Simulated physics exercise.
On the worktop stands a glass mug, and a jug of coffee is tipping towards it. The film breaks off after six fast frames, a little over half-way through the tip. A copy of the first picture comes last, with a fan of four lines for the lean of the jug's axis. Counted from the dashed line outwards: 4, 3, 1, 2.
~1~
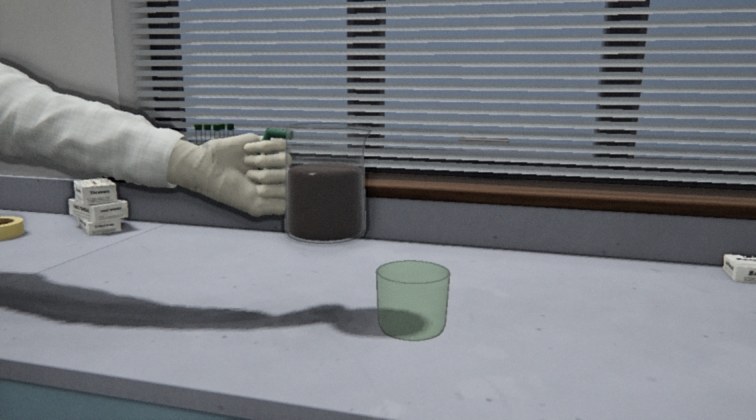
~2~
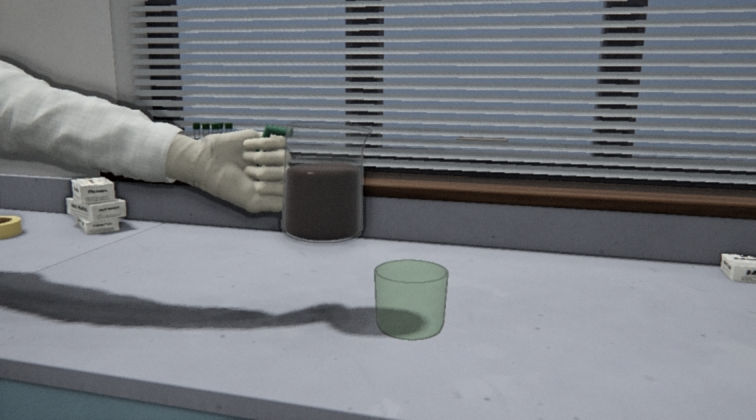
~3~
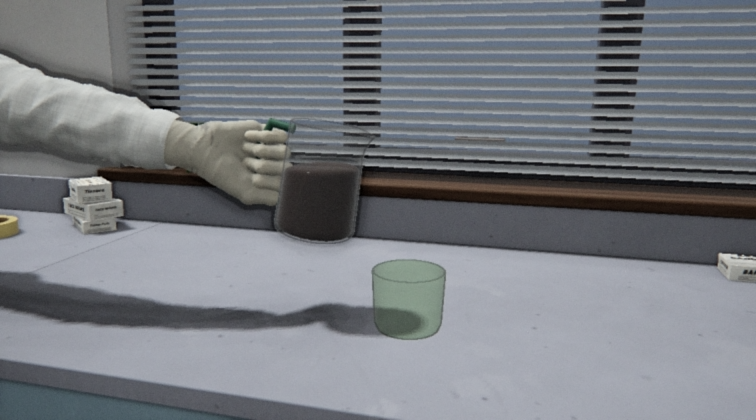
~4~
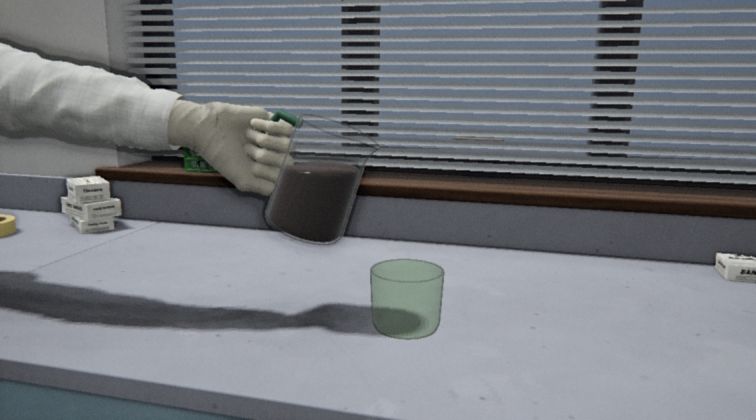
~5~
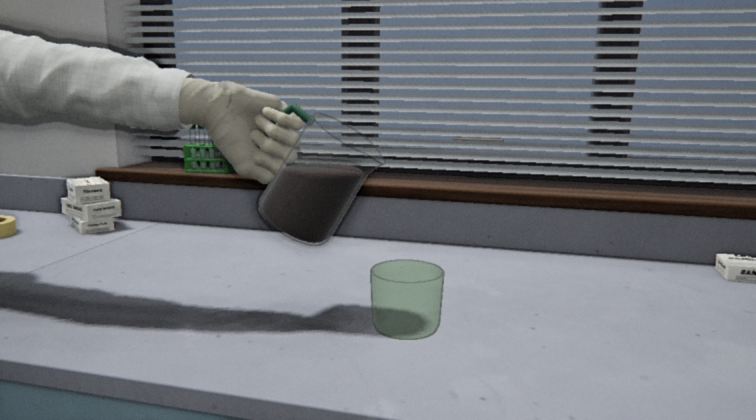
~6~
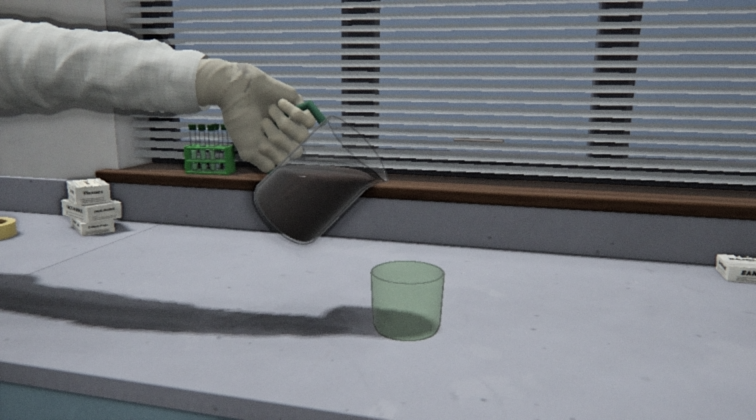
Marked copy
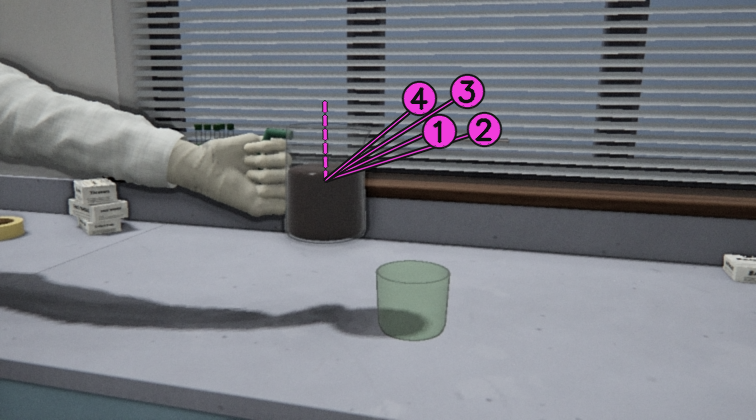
On a pale worktop beneath a window with blinds, a gloved hand in a white sleeve holds a glass jug of dark liquid upright, behind and left of an empty green-tinted glass. The hand tilts the jug rightward, slightly at first, then steeply, while the liquid stays inside it.
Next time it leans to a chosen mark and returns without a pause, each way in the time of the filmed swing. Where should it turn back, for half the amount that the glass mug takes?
Mark 2.
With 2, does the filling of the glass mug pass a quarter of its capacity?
Yes, clearly.
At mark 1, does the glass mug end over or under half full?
Under half.
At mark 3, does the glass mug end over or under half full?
Under.
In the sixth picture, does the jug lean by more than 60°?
No.
On the marked copy, 1 at (422, 135); 2 at (468, 135); 3 at (453, 100); 4 at (408, 112).
With 1, the glass mug ends with about 29 % of what it can hold.
With 2, the glass mug ends with about 49 % of what it can hold.
With 3, the glass mug ends with about 14 % of what it can hold.
With 4, the glass mug ends with about 4 % of what it can hold.
